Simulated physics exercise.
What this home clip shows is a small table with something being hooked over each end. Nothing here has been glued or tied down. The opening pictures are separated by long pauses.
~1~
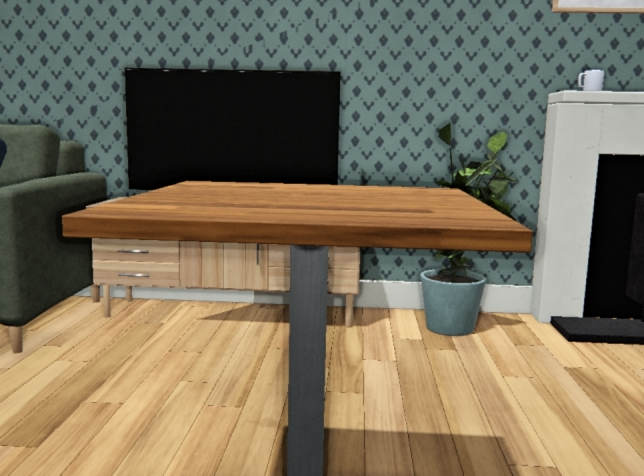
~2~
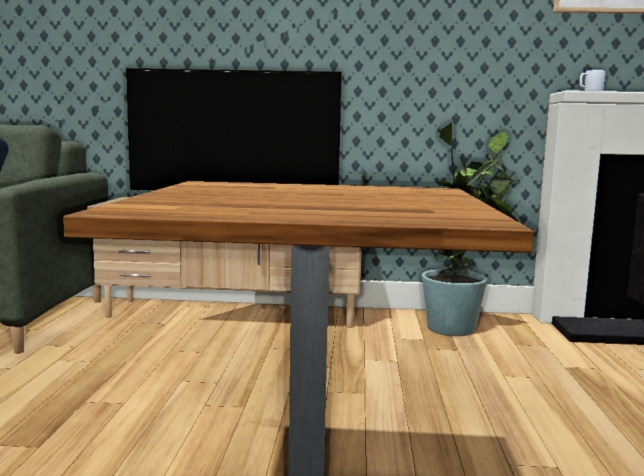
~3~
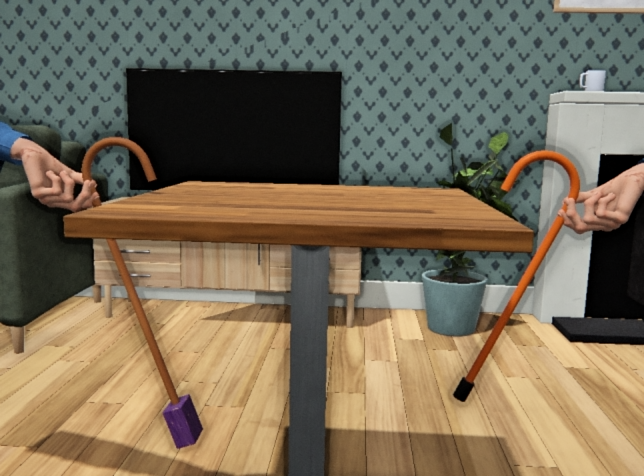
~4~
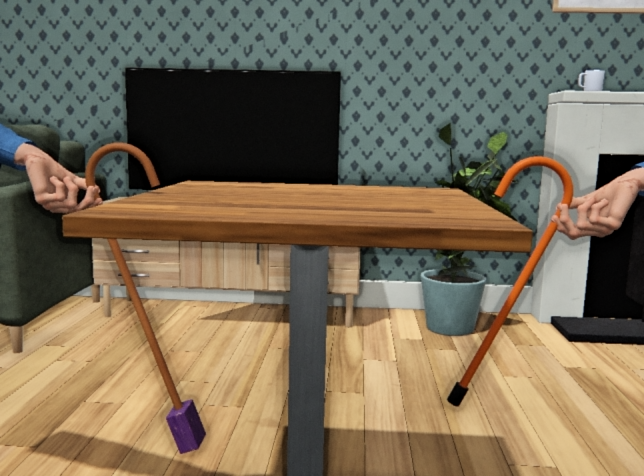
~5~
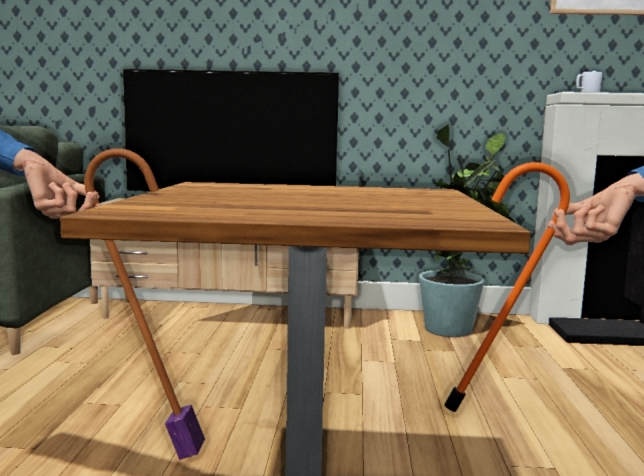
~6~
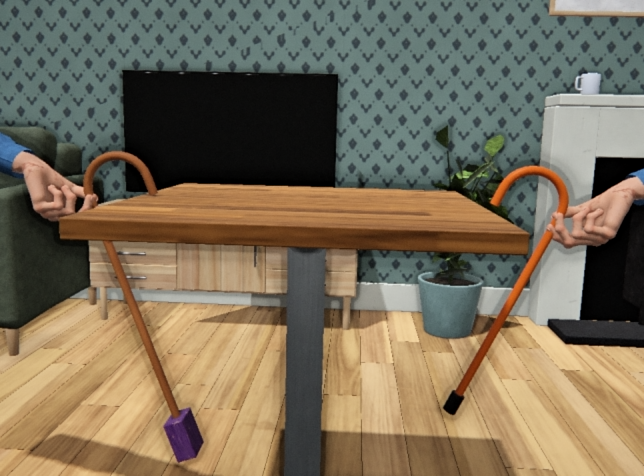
Two hands brought a purple-ended cane and a black-tipped orange cane to opposite ends of the wooden table, then eased them slightly lower, keeping hold of both with the curved handles over the edges.
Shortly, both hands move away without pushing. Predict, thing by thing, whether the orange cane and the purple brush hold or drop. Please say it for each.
In the end orange cane: Fallen. Purple brush: Still hooked.
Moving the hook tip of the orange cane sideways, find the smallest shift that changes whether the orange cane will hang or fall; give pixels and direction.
Go left by close to 12 pixels and it flips.
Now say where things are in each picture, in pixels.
In the first frame, table (310, 207).
In the second frame, table (311, 207).
In the third frame, still on the way; orange cane (495, 275); table (311, 207).
In the fourth frame, still on the way; purple brush (163, 296); table (310, 207).
In the fifth frame, still on the way; orange cane (486, 285); table (309, 208).
In the sixth frame, in place, still held; orange cane (484, 288); purple brush (161, 305); table (308, 209).
Then, 0.32 s past the last view, orange cane come down near (475, 467); purple brush at rest near (160, 305).
Then, 0.48 s past the last view, orange cane in the air; purple brush at rest near (160, 305).
Finally, the orange cane slips off; the purple brush hangs from the table, near (161, 305).
